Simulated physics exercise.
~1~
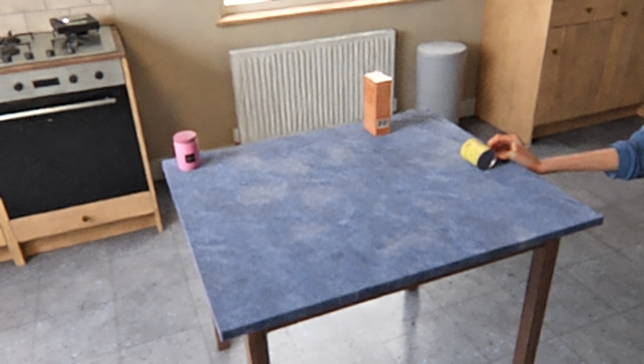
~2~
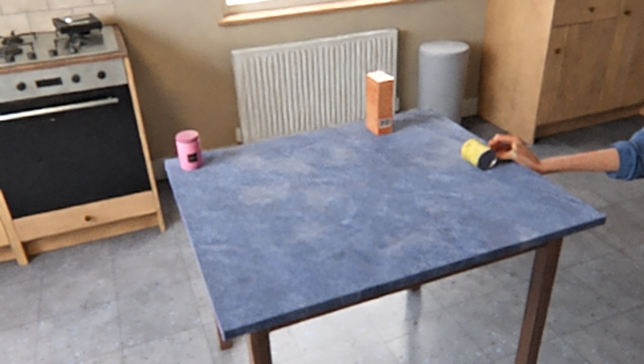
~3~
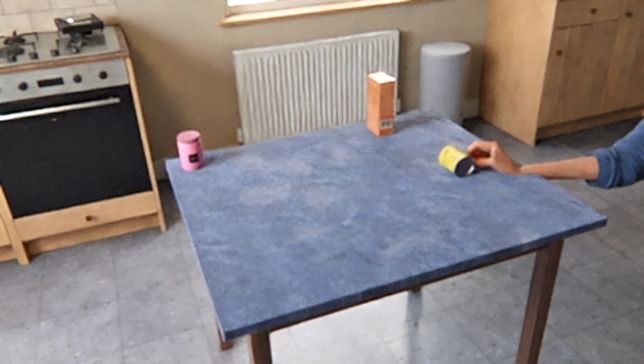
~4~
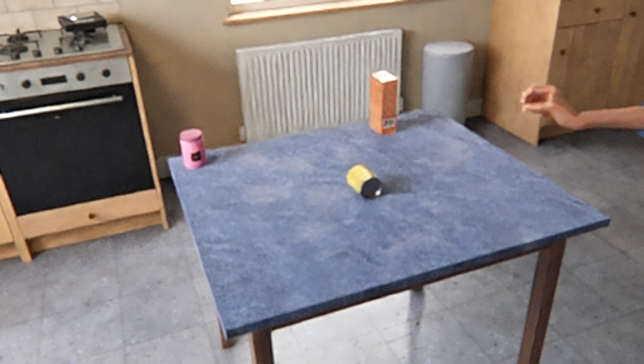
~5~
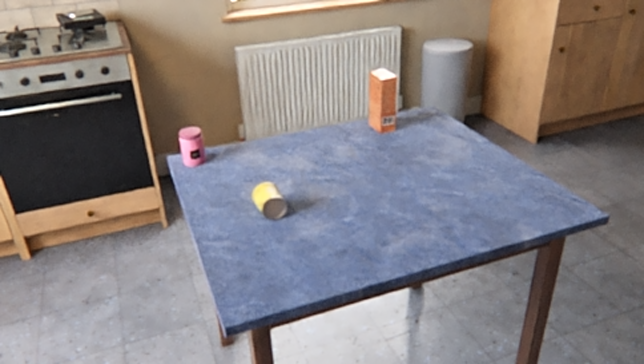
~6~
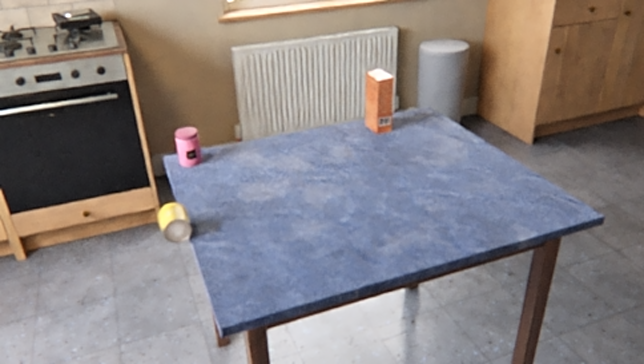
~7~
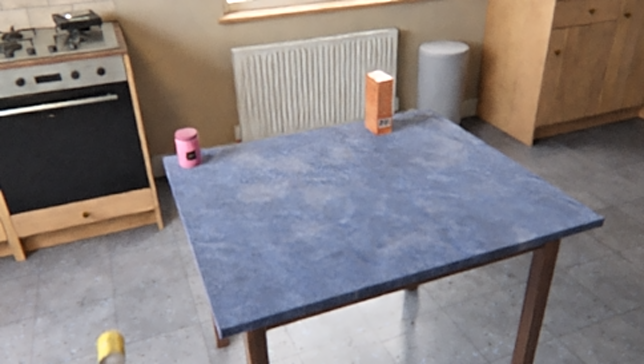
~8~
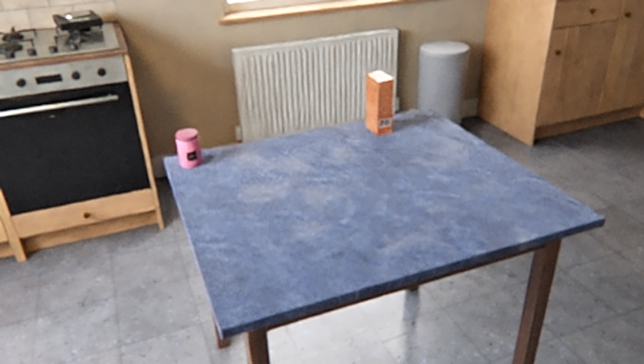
In a kitchen, a hand sent a yellow tin rolling leftward across a blue table and drew back, and the tin went off the left edge and dropped out of sight, while the pink jar and orange carton stayed where they were.
